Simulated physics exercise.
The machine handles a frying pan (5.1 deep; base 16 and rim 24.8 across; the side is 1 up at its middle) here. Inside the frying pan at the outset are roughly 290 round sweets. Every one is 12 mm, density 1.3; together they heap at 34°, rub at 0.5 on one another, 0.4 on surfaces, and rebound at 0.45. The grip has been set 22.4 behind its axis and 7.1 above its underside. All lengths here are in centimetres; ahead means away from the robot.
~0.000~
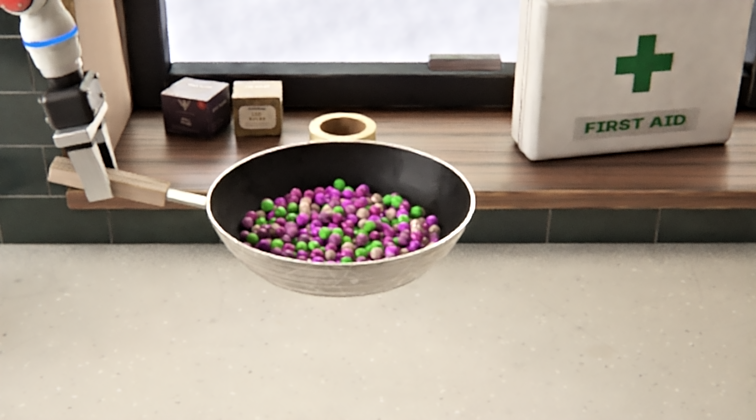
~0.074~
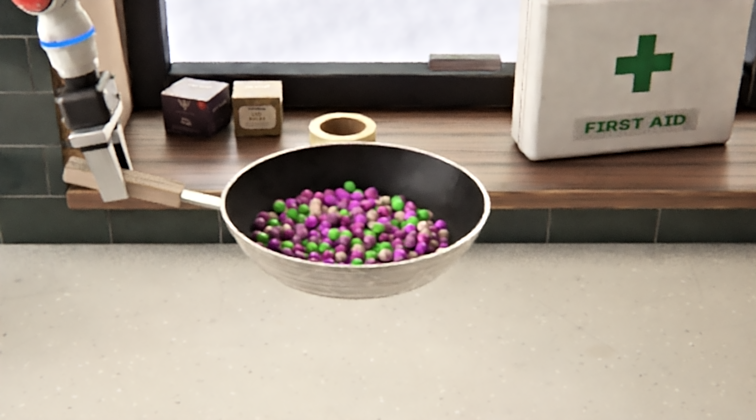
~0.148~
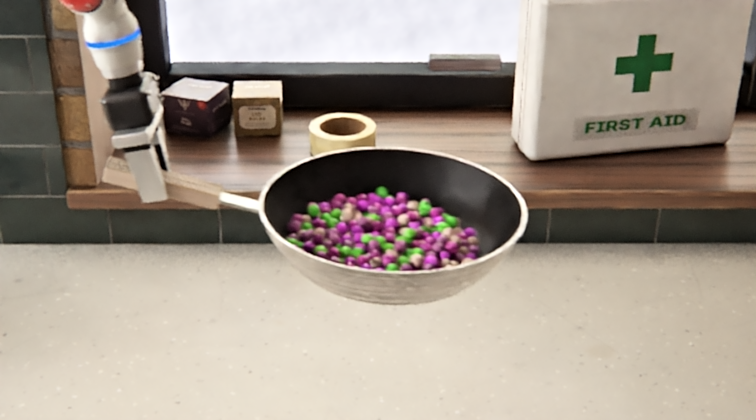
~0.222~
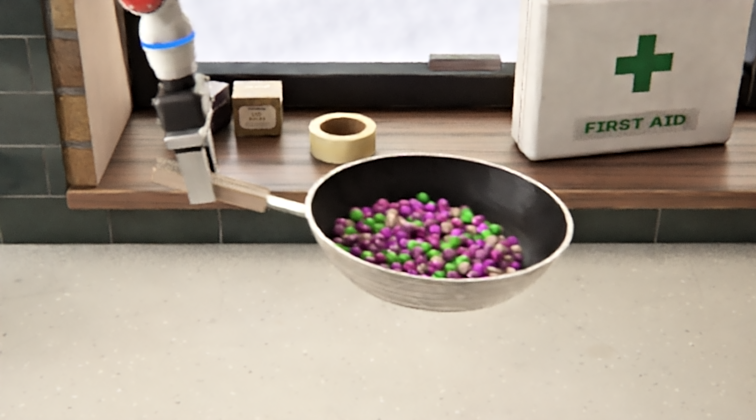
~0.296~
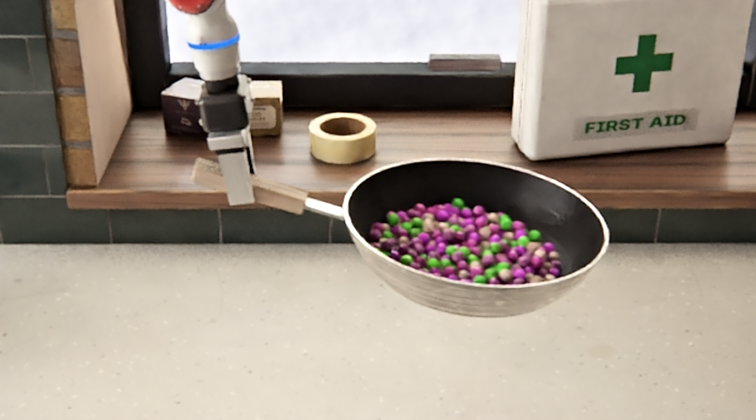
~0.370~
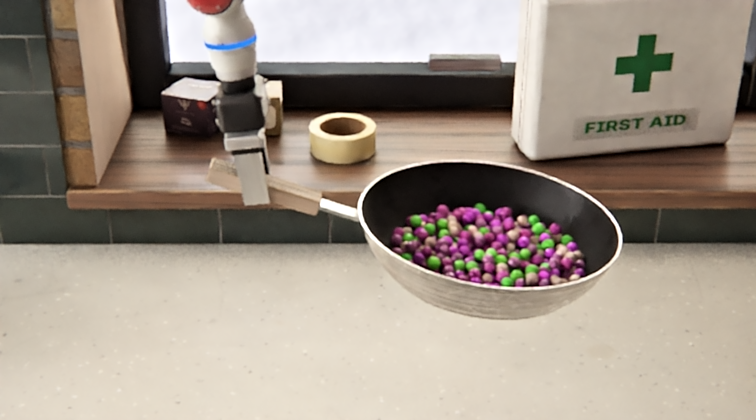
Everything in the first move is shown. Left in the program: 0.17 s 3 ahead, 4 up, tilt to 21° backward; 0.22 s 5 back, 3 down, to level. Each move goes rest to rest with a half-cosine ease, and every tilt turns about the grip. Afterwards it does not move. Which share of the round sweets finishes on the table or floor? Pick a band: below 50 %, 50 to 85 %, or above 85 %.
50 to 85 %.
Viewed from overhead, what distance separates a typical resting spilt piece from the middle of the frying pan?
Estimate: Near 22 cm.
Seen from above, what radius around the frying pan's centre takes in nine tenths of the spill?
That distance is around 50 cm.
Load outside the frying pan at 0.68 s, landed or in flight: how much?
Reading at that time: Approx. 45 %.
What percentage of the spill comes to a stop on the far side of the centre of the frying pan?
Around 90 per cent.
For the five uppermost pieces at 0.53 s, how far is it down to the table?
About 41 cm.
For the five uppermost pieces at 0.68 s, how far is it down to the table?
Around 46 cm, I reckon.
By 0.53 s, tilted 21° backward, highest piece 41 above the table; 287 in the frying pan.
By 0.68 s, tilted 6° backward, highest piece 46 above the table; 152 in the frying pan, 135 in flight or on a rim.
By 0.96 s, level, highest piece 30 above the table; 172 on the table or floor, 108 in the frying pan, 7 in flight or on a rim.
By 2.01 s, level, highest piece 26 above the table; 179 on the table or floor, 108 in the frying pan.
Final count, 179 on the table or floor, 108 in the frying pan. That is 62 % on the table or floor.
